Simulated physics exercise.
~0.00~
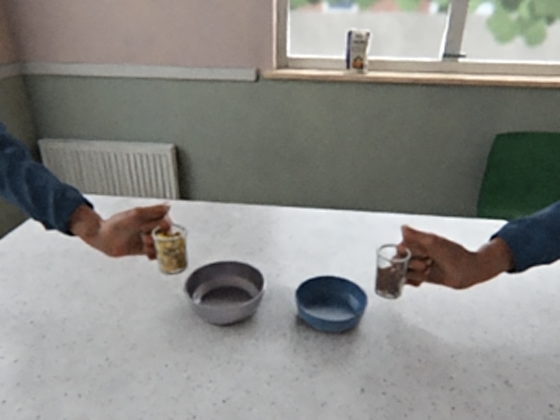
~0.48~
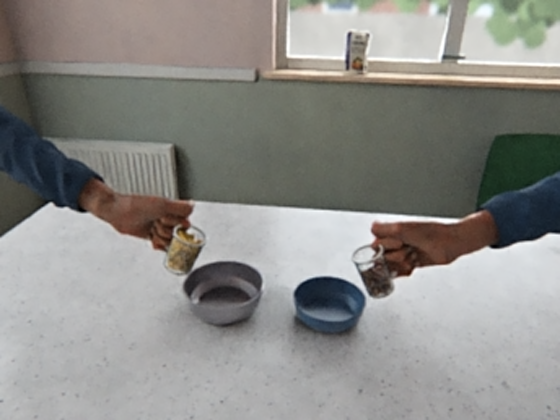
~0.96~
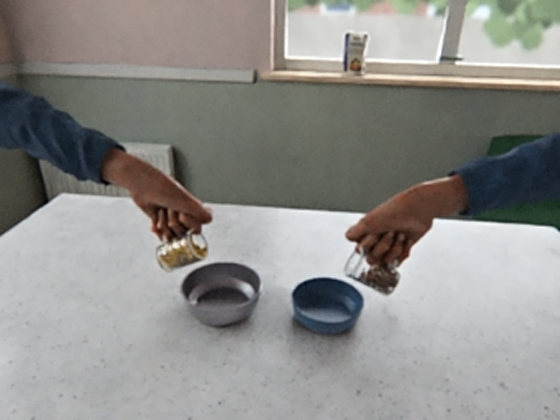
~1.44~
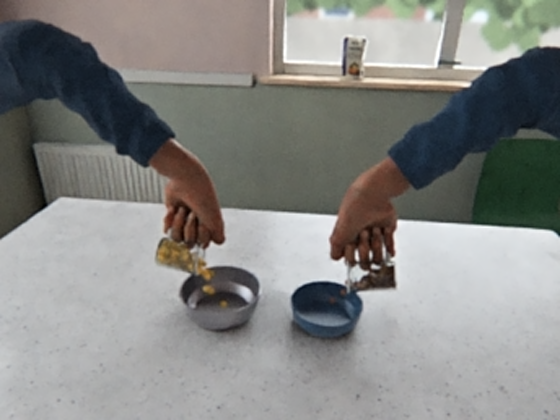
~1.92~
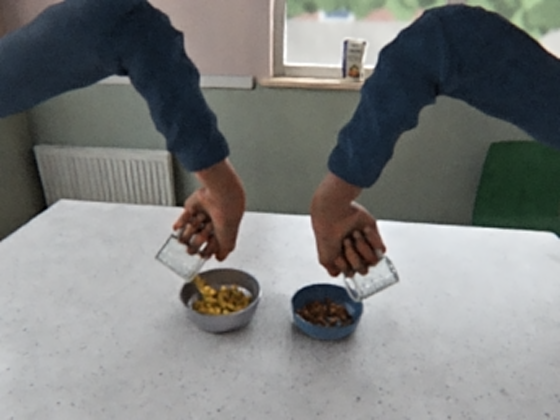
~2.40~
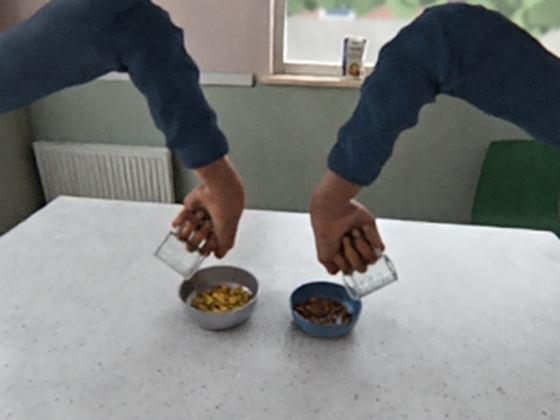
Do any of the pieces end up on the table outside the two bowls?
No, none land on the table. The grey bowl catches all the yellowish pieces and the blue bowl catches all the brown ones.
